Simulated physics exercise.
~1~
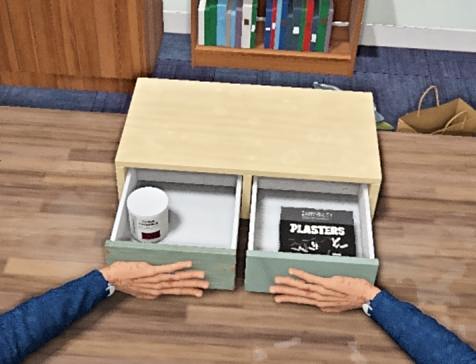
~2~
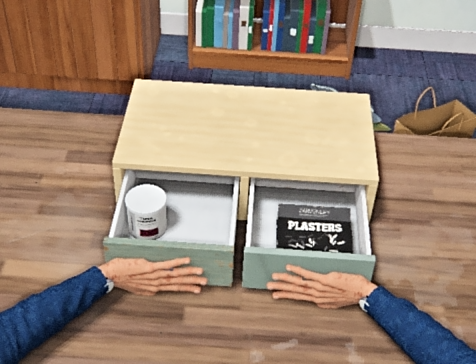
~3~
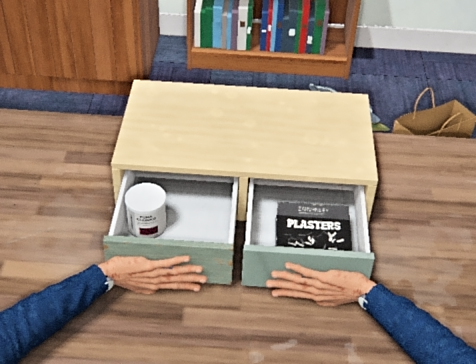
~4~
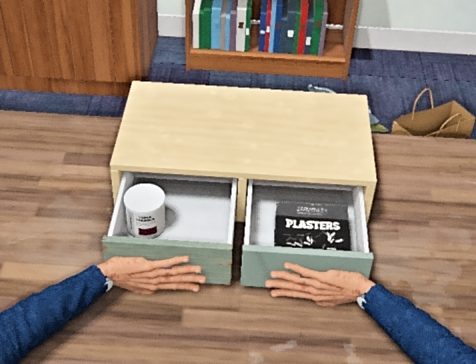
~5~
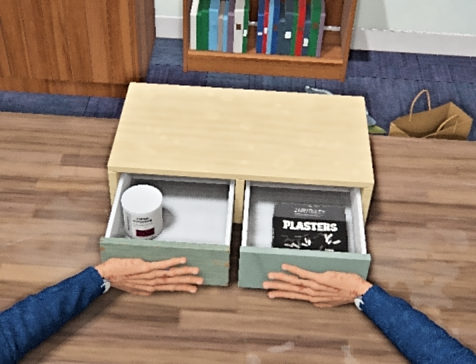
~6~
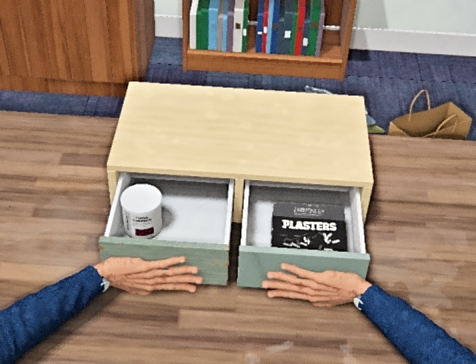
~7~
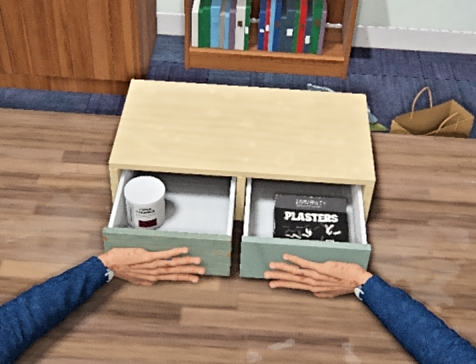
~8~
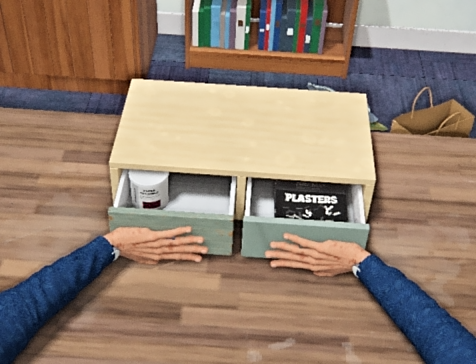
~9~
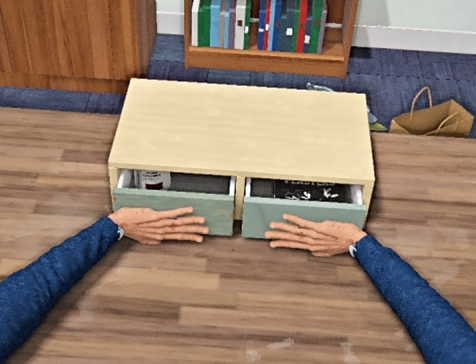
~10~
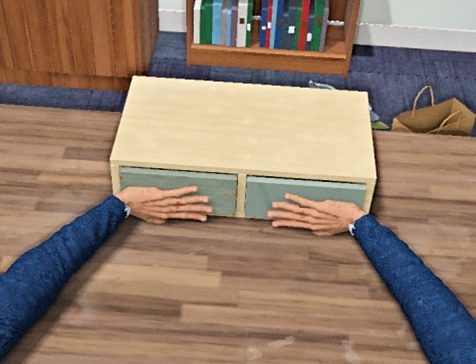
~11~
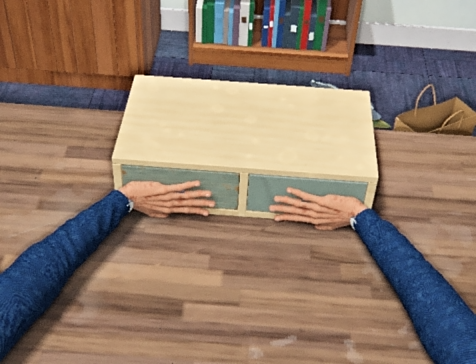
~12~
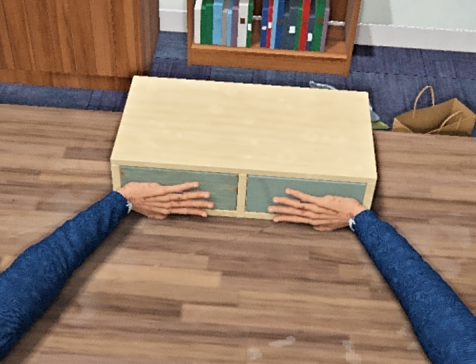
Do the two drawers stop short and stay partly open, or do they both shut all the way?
Both drawers shut all the way. The left and the right one each end up flush with the front of the cabinet.
